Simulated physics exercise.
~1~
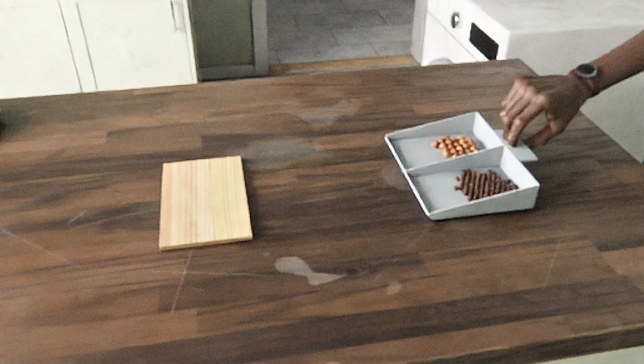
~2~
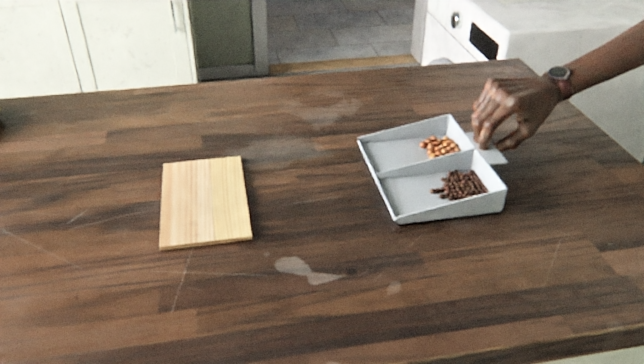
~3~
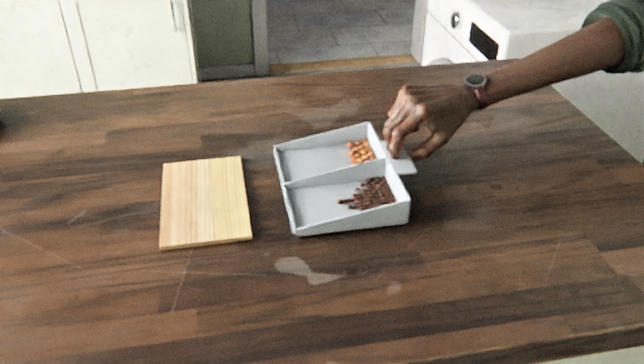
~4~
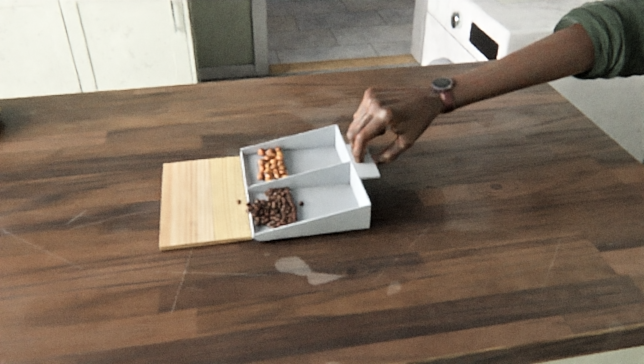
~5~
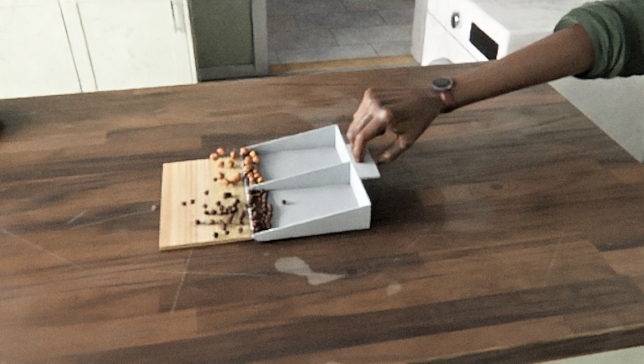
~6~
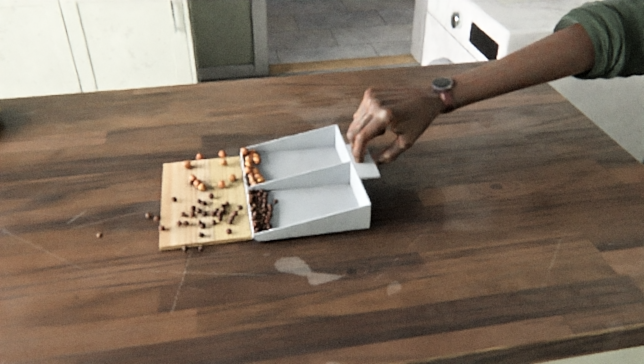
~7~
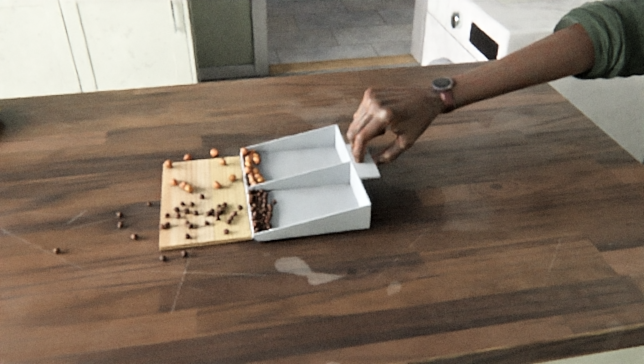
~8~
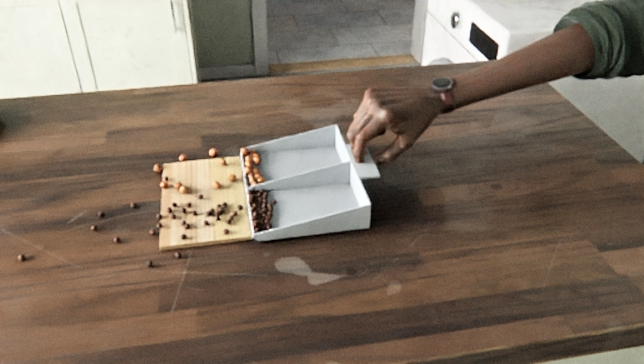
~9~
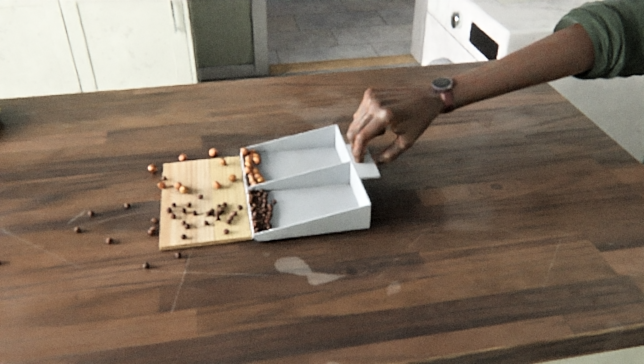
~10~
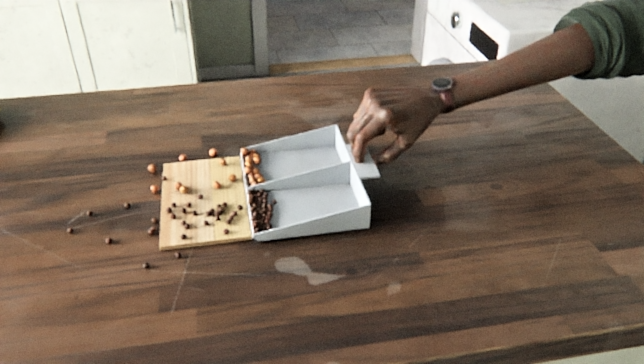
Wooden counter, a hand sliding a divided tray left into a flat board, orange and brown pieces partly spilling over the front.
